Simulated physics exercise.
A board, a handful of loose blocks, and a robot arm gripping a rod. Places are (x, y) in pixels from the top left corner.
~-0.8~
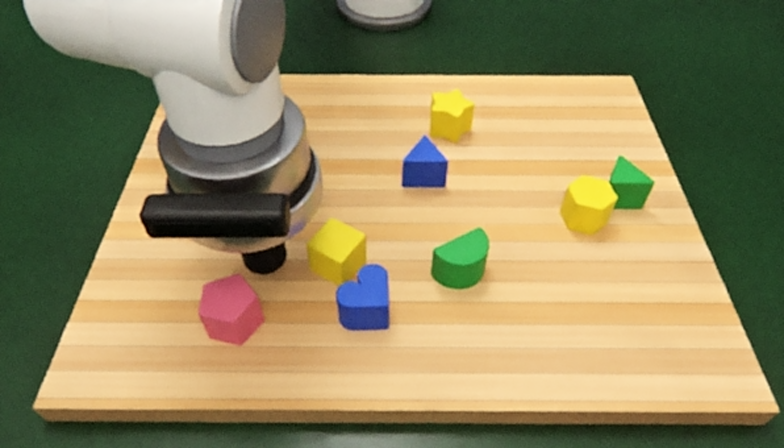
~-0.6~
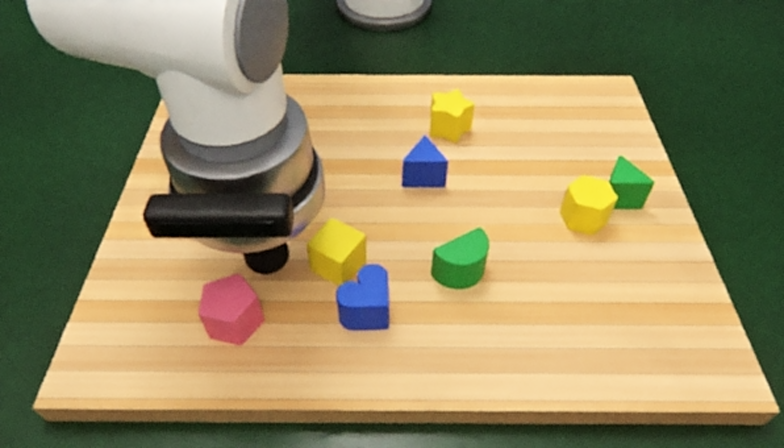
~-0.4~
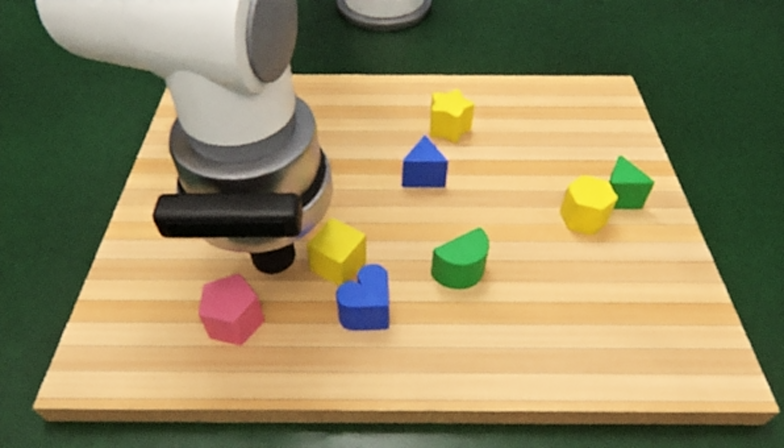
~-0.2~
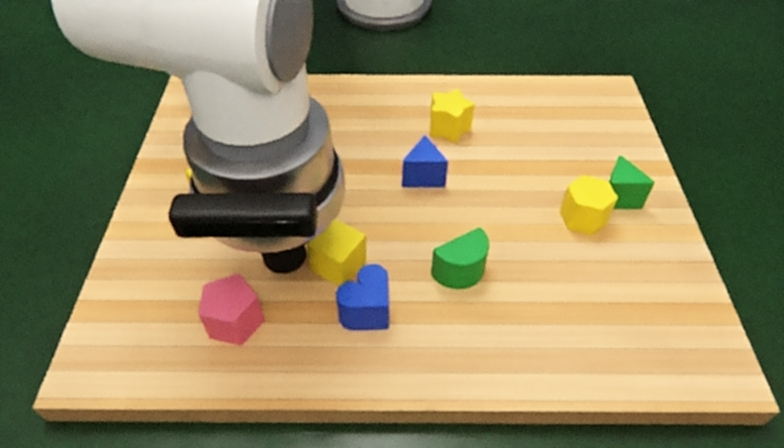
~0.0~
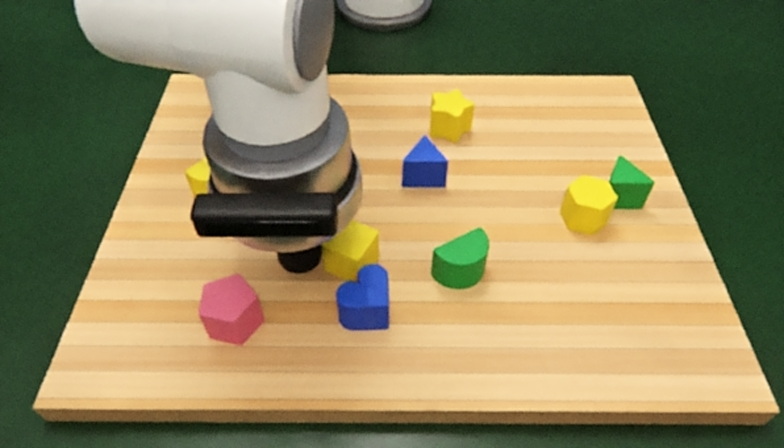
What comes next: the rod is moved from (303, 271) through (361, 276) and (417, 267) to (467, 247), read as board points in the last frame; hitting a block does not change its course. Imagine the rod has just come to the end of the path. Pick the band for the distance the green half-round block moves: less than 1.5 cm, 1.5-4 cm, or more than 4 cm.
Once the path ends, it will sit 1.5 to 4 cm from where it is now.
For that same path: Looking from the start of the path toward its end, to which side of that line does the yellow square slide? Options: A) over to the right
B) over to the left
Choice B: Over to the left.
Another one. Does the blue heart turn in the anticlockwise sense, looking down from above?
I expect not.
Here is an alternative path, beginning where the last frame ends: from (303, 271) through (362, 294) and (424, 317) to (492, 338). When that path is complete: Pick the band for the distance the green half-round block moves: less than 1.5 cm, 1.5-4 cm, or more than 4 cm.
Verdict: Less than 1.5 cm.
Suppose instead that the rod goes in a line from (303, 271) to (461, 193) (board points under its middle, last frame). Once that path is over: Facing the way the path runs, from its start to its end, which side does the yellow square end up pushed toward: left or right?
To the path's right.
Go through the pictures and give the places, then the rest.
Rod's lower end at (266, 258); pink pentagonal block at (226, 297); yellow square at (336, 239); blue heart at (366, 287); green half-round block at (466, 247), in the first frame.
Rod at (268, 258); blocks still, in the second frame.
Rod at (274, 258); blocks still, in the third frame.
Rod at (285, 258); blocks still, in the fourth frame.
Rod at (301, 258); pink pentagonal block at (226, 297); yellow square at (350, 237); blue heart at (366, 287); green half-round block at (466, 247), in the fifth frame.
The first path, step by step. One third of the way, rod at (361, 262); yellow square at (395, 226), turned 50° anticlockwise.
Two thirds of the way, rod at (419, 253); yellow square at (428, 208); blue heart at (374, 288), turned 25° clockwise; green half-round block at (473, 247).
At the end, rod at (469, 233); pink pentagonal block still; yellow square at (436, 198), turned 145° anticlockwise; blue heart at (374, 288), turned 25° clockwise; green half-round block at (487, 249).
